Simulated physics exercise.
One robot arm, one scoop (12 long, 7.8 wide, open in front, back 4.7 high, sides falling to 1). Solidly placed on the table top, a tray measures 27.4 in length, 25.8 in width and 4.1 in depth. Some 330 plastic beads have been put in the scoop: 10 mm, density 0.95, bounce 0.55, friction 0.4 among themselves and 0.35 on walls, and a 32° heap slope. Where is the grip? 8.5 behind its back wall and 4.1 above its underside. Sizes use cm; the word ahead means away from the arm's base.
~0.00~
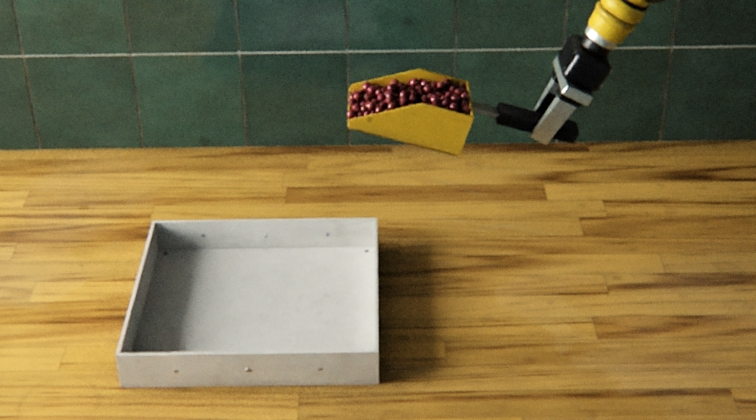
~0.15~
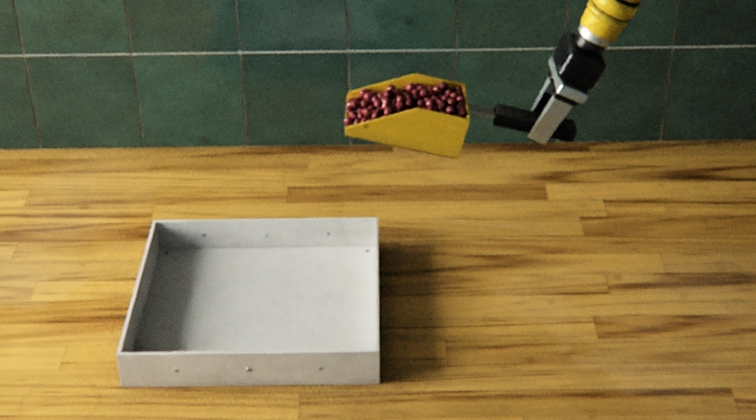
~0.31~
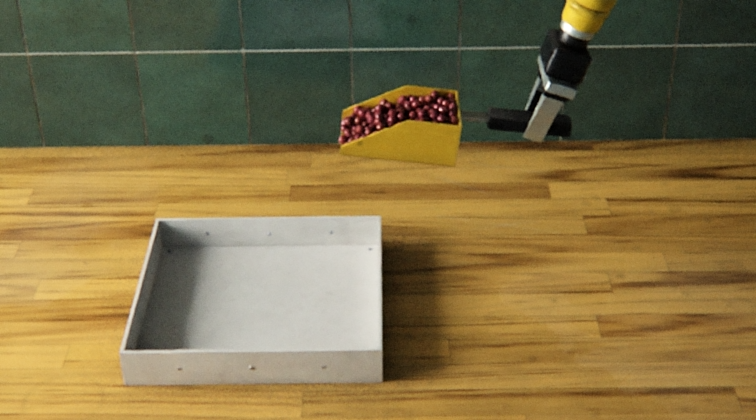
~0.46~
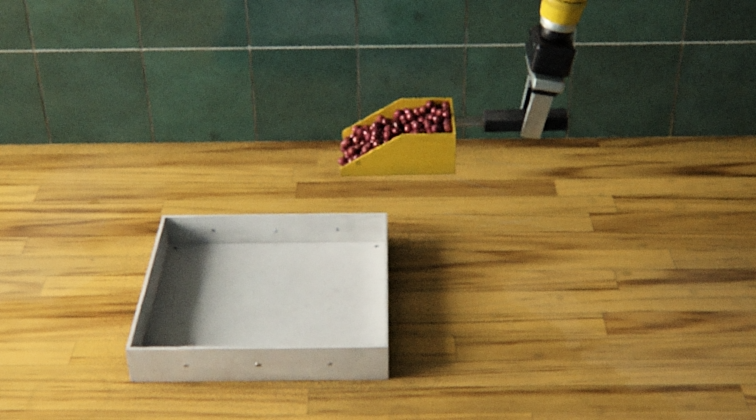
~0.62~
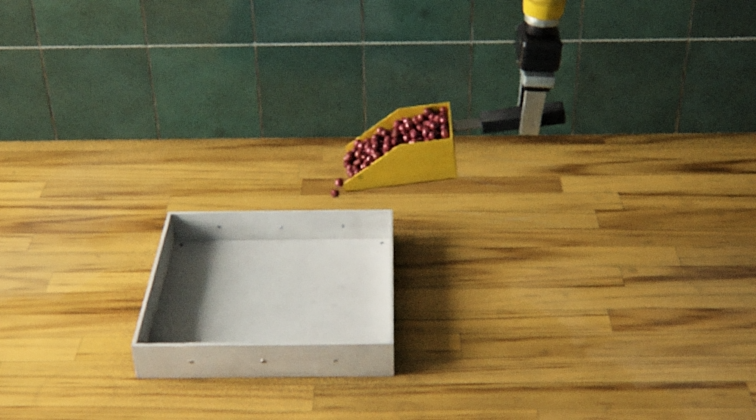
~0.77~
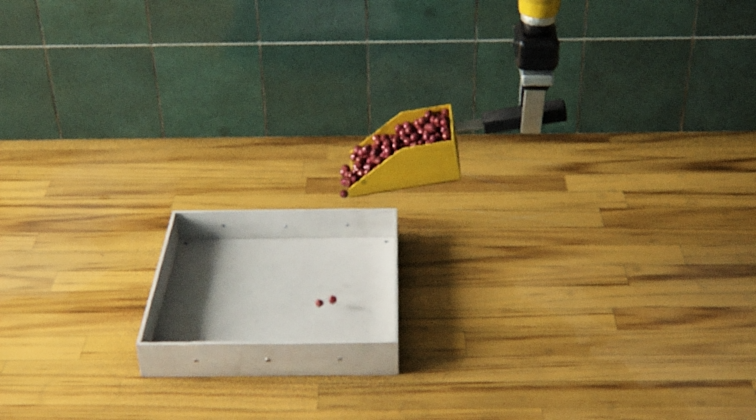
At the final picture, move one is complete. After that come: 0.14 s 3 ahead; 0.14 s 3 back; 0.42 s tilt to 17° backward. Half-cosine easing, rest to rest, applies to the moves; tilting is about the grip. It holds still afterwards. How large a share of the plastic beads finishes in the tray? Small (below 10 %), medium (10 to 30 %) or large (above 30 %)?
Large.
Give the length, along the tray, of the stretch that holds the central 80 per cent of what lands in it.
Around 18 cm long.
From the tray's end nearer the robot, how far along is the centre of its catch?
It comes to around 15 cm.
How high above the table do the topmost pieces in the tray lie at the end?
The heap reaches close to 1.5 cm above the table.
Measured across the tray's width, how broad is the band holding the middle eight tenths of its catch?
Some 20 cm wide.
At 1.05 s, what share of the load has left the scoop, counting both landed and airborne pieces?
I'd say some 40 percent.
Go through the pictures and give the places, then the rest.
In the first picture, scoop floor at (414, 123), tilted 17° backward; upper third of the load around (414, 99), from x 350 to 465, top at y 85; 332 on the scoop.
In the second picture, scoop floor at (412, 128), tilted 14° backward; upper third of the load around (416, 104), from x 350 to 460, top at y 85.
In the third picture, scoop floor at (408, 140), tilted 8° backward; upper third of the load around (420, 116), from x 345 to 455, top at y 95.
In the fourth picture, scoop floor at (408, 153), level; upper third of the load around (423, 127), from x 345 to 450, top at y 105.
In the fifth picture, scoop floor at (410, 161), tilted 7° forward; upper third of the load around (427, 134), from x 335 to 450, top at y 110; 330 on the scoop, 2 in flight or on a rim.
In the sixth picture, scoop floor at (414, 165), tilted 10° forward; upper third of the load around (431, 138), from x 320 to 455, top at y 110; 326 on the scoop, 2 in the tray, 4 in flight or on a rim.
By 1.05 s, tilted 10° forward, highest piece 22 above the table; 198 on the scoop, 25 in the tray, 109 in flight or on a rim.
By 1.33 s, tilted 10° backward, highest piece 26 above the table; 171 in the tray, 148 on the scoop, 13 in flight or on a rim.
By 1.67 s, tilted 17° backward, highest piece 28 above the table; 185 in the tray, 147 on the scoop.
By 2.72 s, tilted 17° backward, highest piece 28 above the table; 185 in the tray, 147 on the scoop.
Final count, 185 in the tray, 147 on the scoop. That is 56 % in the tray.
